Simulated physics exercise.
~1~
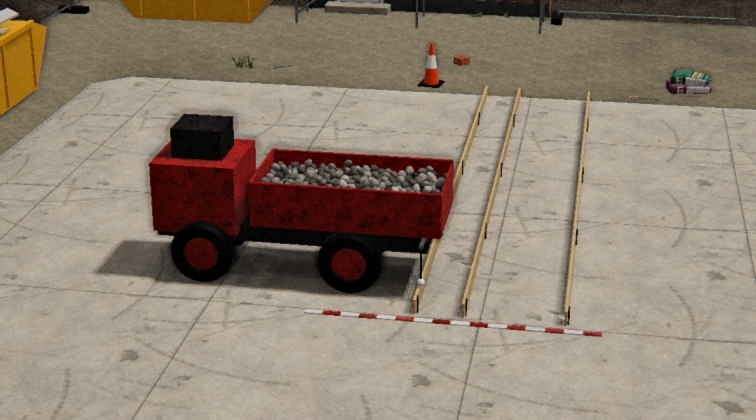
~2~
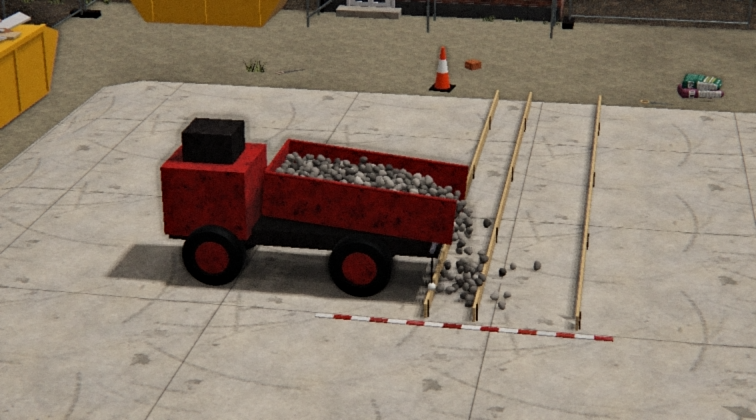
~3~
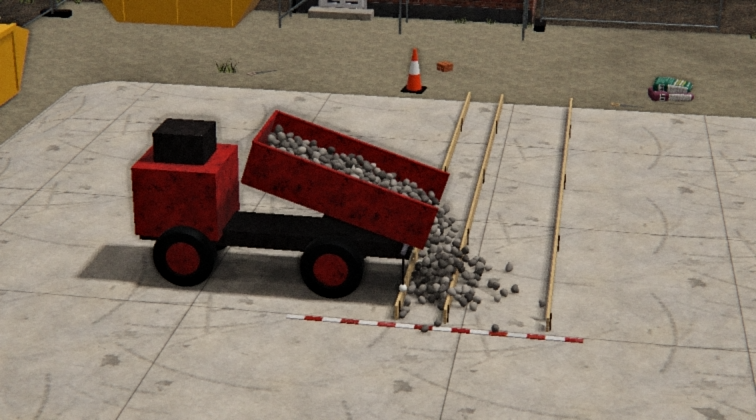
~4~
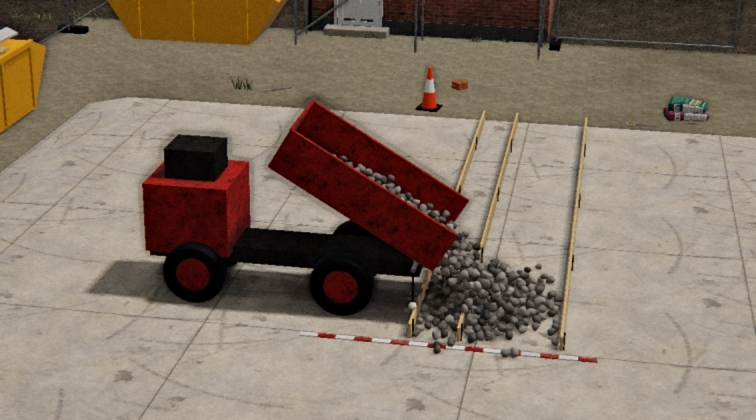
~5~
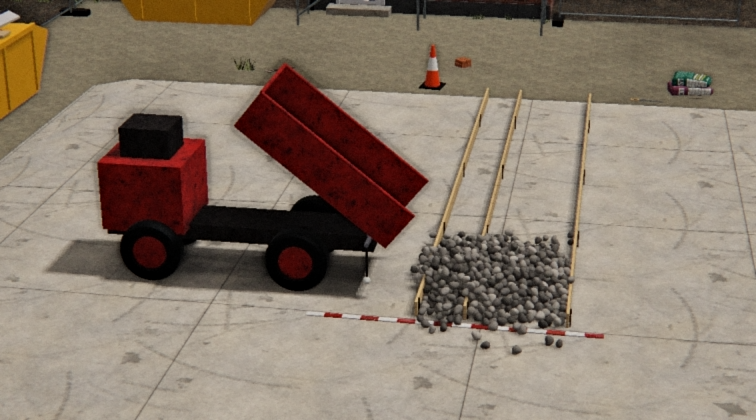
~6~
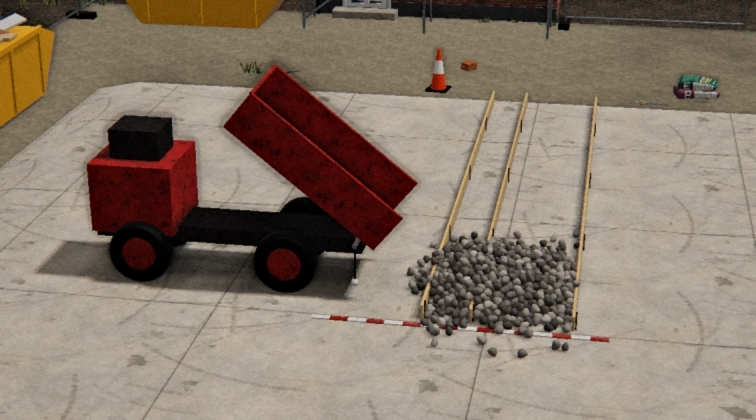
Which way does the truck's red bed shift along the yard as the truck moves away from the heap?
It shifts to the left along with the truck, away from the heap of stones.
